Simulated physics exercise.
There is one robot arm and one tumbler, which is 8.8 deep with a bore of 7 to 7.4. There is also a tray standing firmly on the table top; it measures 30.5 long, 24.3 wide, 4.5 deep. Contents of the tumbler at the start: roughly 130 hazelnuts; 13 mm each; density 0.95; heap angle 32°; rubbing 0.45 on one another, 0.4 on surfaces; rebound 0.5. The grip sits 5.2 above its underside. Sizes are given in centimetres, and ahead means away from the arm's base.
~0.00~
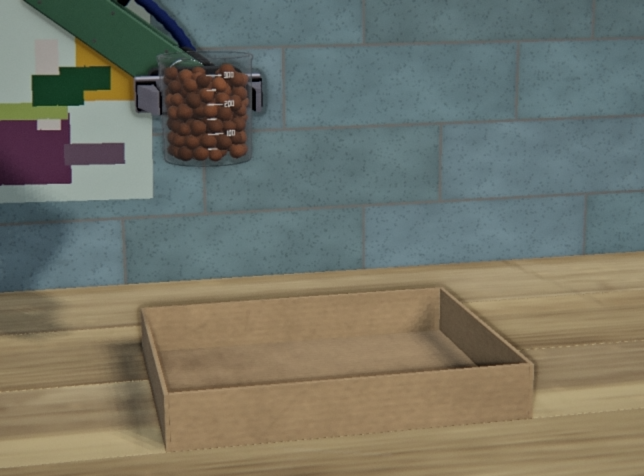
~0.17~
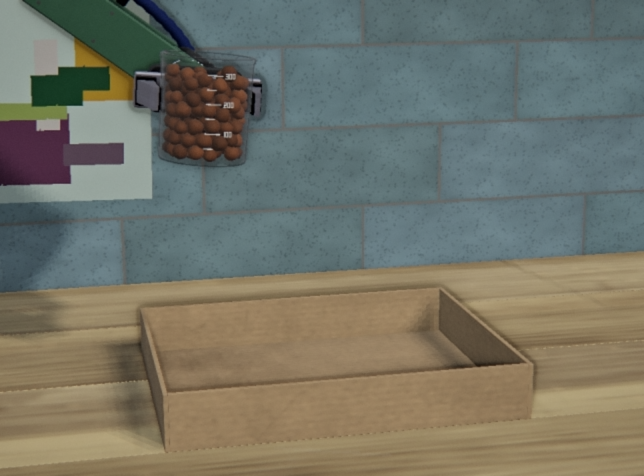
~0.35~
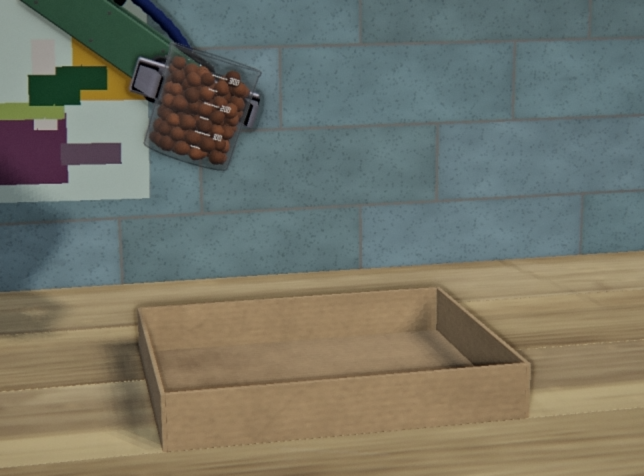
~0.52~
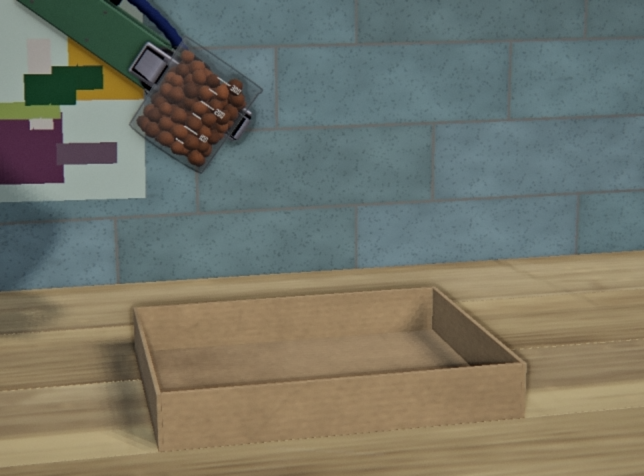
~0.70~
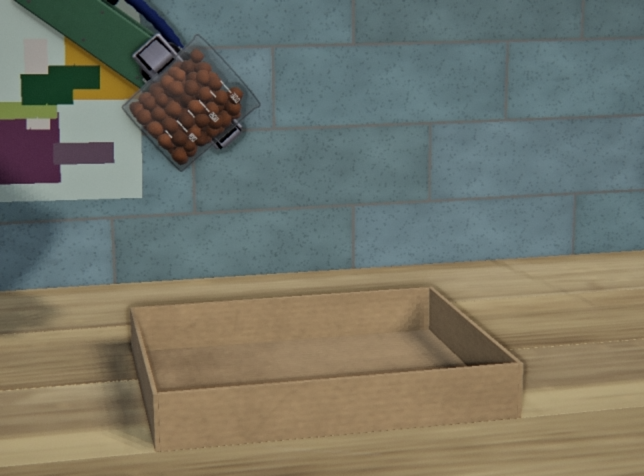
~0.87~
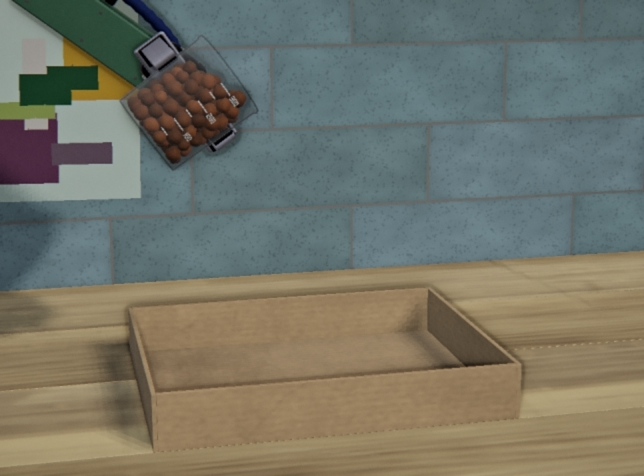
A green robot arm with a grey gripper holds a clear tumbler of reddish-brown hazelnuts at the upper left, before a blue tiled wall and a colourful patchwork panel. Seen from the front and slightly above, an open brown tray sits on a pale wooden table top. The arm steadily tilts the tumbler well over, the nuts shifting inside, while the view drifts very slightly.
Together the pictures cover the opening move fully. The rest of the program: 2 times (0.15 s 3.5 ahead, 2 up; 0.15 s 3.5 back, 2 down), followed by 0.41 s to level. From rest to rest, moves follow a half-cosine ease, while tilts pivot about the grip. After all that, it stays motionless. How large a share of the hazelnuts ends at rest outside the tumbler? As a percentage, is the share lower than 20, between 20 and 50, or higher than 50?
The share is lower than 20 per cent.
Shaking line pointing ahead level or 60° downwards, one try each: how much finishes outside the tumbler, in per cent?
About 10 and 0 per cent.
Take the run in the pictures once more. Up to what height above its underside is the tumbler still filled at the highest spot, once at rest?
About 8.5 cm.
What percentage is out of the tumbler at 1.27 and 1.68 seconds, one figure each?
Roughly 5, then 15.
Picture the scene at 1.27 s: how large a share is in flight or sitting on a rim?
Around 2 percent of the load.
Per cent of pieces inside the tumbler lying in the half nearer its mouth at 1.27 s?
Mouth half share: Roughly 45 %.
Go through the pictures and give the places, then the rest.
In the first frame, tumbler middle at (207, 110), level; upper third of the load around (201, 87), from x 170 to 240, top at y 70; 134 in the tumbler.
In the second frame, tumbler middle at (205, 110), tilted 5° forward; upper third of the load around (200, 88), from x 170 to 240, top at y 70.
In the third frame, tumbler middle at (200, 109), tilted 19° forward; upper third of the load around (200, 88), from x 155 to 240, top at y 65.
In the fourth frame, tumbler middle at (194, 107), tilted 36° forward; upper third of the load around (193, 87), from x 145 to 240, top at y 55.
In the fifth frame, tumbler middle at (189, 106), tilted 50° forward; upper third of the load around (192, 86), from x 135 to 235, top at y 55.
In the sixth frame, tumbler middle at (187, 106), tilted 55° forward; upper third of the load around (189, 88), from x 135 to 240, top at y 70; 134 in the tumbler.
By 1.27 s, tilted 55° forward, highest piece 30 above the table; 125 in the tumbler, 6 in the tray, 3 in flight or on a rim.
By 1.68 s, tilted 27° forward, highest piece 29 above the table; 116 in the tumbler, 16 in the tray, 2 in flight or on a rim.
By 2.08 s, level, highest piece 30 above the table; 116 in the tumbler, 18 in the tray.
By 3.13 s, level, highest piece 30 above the table; 116 in the tumbler, 18 in the tray.
Final count, 116 in the tumbler, 18 in the tray. That is 13 % outside the tumbler.
